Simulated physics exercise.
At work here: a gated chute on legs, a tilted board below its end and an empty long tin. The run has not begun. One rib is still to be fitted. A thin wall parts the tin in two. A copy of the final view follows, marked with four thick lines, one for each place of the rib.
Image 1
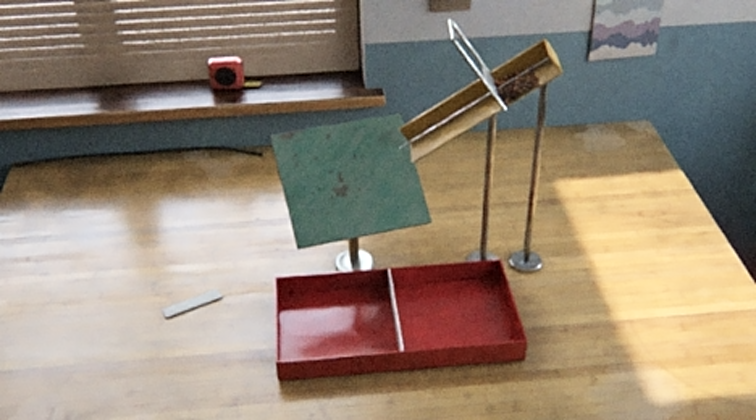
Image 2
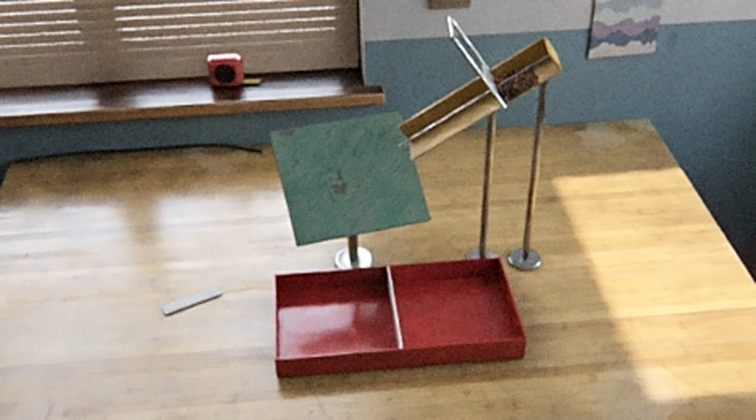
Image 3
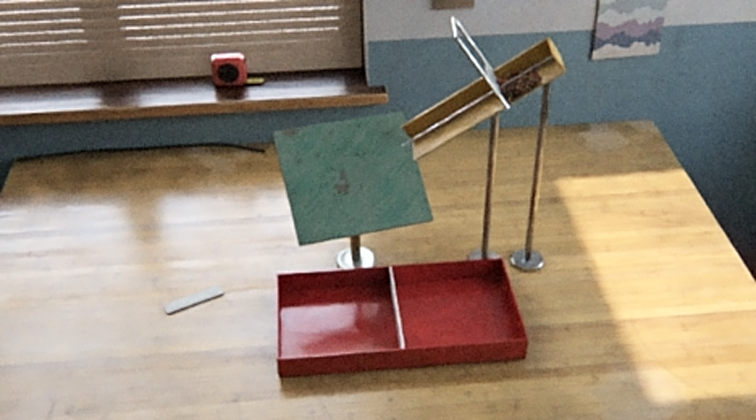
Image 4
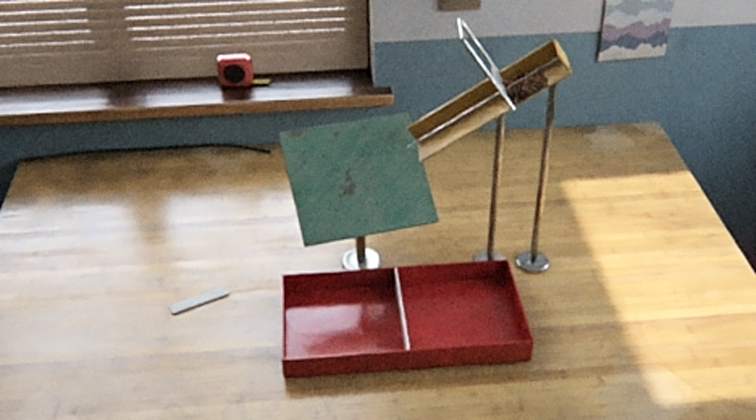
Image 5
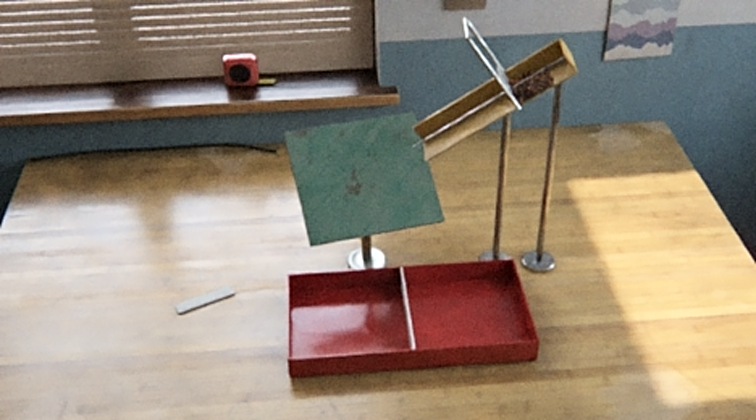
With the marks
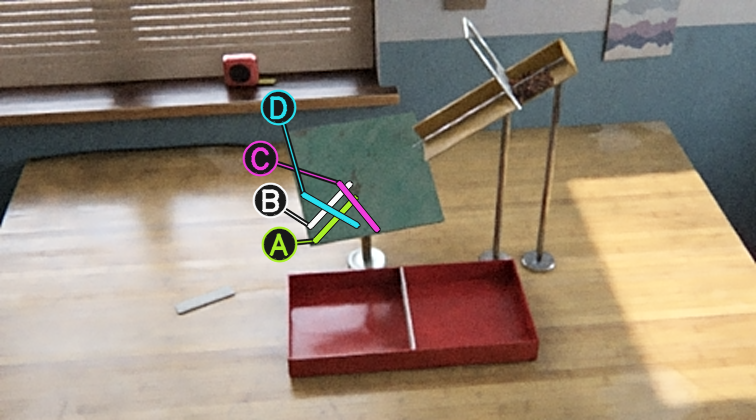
On a wooden table, a chute, green board and divided red tin stay still.
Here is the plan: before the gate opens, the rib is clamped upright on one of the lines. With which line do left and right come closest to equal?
C.
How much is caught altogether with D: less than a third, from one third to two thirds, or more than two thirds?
It is more than two thirds.
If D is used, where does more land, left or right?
More lands on the left.
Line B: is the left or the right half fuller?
More lands on the left.
On the marked copy, line A from (355, 198) to (315, 240); line B from (349, 184) to (310, 226); line C from (339, 183) to (377, 229); line D from (303, 194) to (356, 225).
With A, of what is caught, nearly all in the left half, a small part in the right.
With B, of what is caught, nearly all in the left half, a small part in the right.
With C, of what is caught, about a third in the left half, about two thirds in the right.
With D, of what is caught, most in the left half, a small part in the right.
